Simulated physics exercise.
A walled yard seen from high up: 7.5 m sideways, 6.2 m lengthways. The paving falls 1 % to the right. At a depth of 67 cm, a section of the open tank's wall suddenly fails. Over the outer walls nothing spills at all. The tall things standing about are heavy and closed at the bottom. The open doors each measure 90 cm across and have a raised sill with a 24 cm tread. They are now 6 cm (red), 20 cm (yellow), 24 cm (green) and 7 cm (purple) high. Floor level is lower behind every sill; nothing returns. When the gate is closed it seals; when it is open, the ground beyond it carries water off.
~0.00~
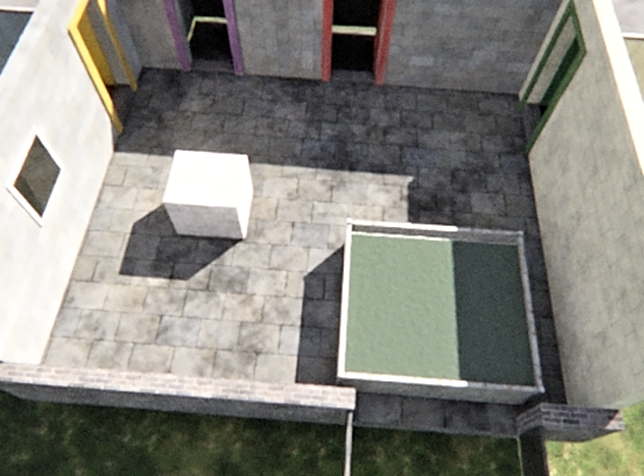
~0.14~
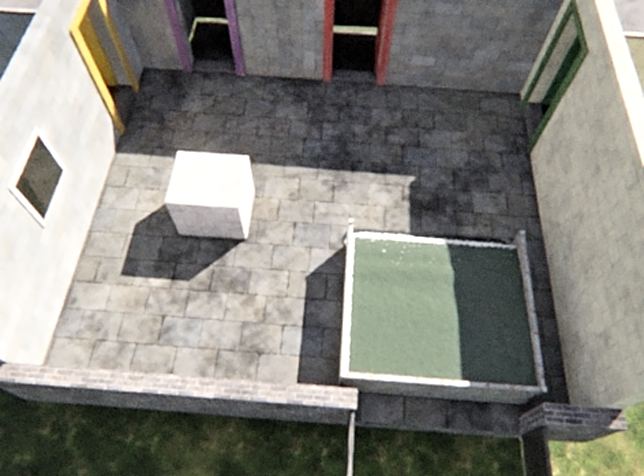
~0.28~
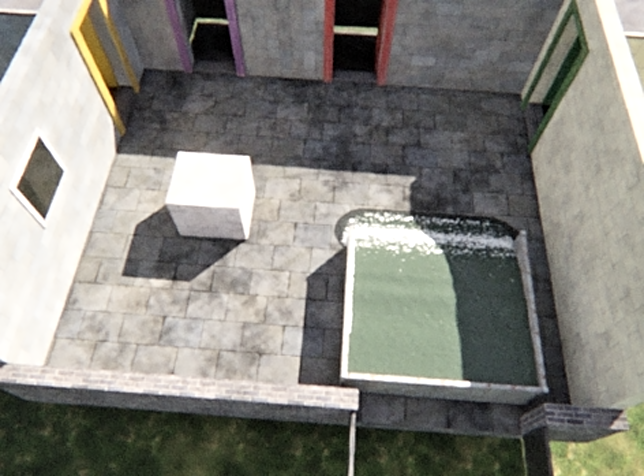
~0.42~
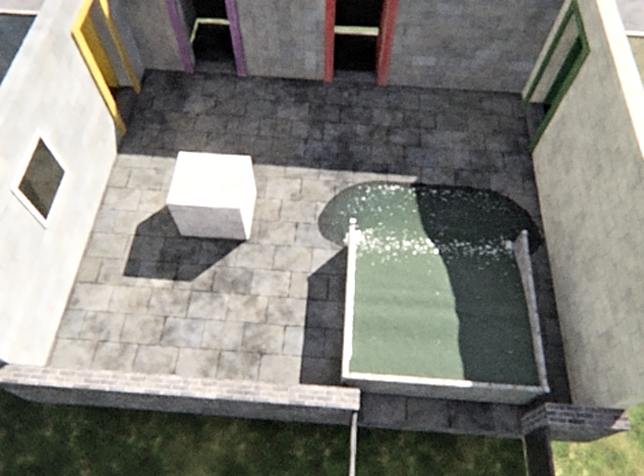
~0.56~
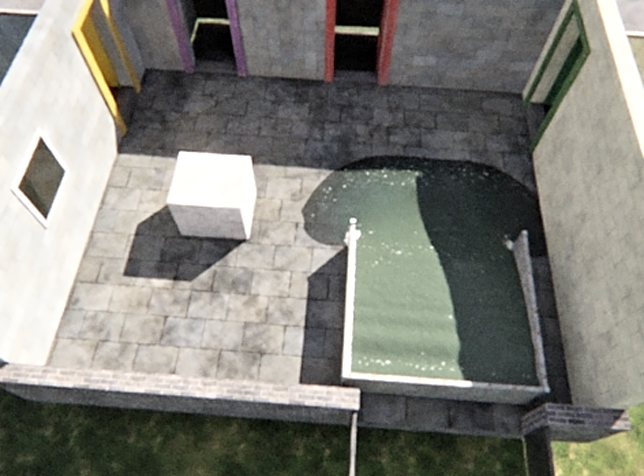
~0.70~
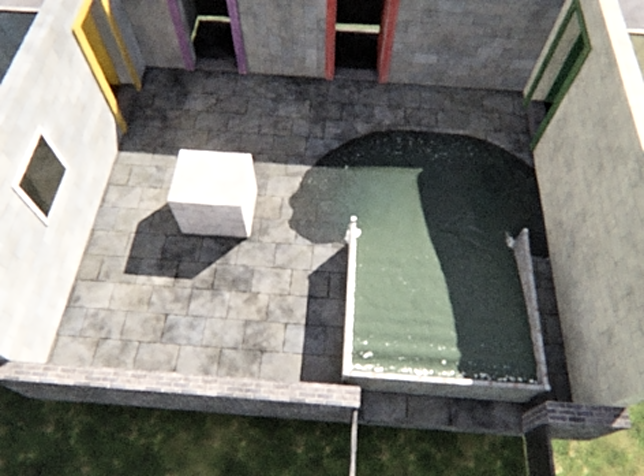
Green water pours over the open tank's far side and spreads across the paved yard.
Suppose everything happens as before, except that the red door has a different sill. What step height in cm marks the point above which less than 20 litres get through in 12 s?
The point is around 24 cm.
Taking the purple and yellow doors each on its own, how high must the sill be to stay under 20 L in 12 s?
Close to 8.5 cm (purple) and close to 13.0 cm (yellow).
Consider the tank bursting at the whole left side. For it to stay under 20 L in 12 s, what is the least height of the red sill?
Some 6.5 cm.
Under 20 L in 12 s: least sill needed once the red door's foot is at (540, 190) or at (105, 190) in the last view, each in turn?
About 17 cm for the first and 8.5 cm for the second.
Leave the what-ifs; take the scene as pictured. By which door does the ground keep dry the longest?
Last in order comes the yellow door.
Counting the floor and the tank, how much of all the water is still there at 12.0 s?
Around 84 per cent of the water.
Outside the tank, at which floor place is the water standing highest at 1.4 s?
Check close to (427, 87).
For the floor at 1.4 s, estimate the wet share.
Roughly 40 percent of the floor.
After 1.4 s water covers 40 % of the floor, deepest (38 cm) near (427, 87); 3 cm at the red door, 5 litres in over its 6 cm sill.
After 3.0 s water covers 50 % of the floor, deepest (40 cm) near (517, 142); 23 cm at the red door, 177 litres in over its 6 cm sill.
After 12.0 s water covers 100 % of the floor, deepest (14 cm) near (335, 386); 8 cm at the red door, 343 litres in over its 6 cm sill.
At the red door as built, the water arrived by 1.2 s and peaked near 25 cm at 2.4 s.
With a sill of 19 cm, 62 litres would have come in within the 12 s; with 26 cm, 9 litres. So under 20 litres takes about 24 cm.
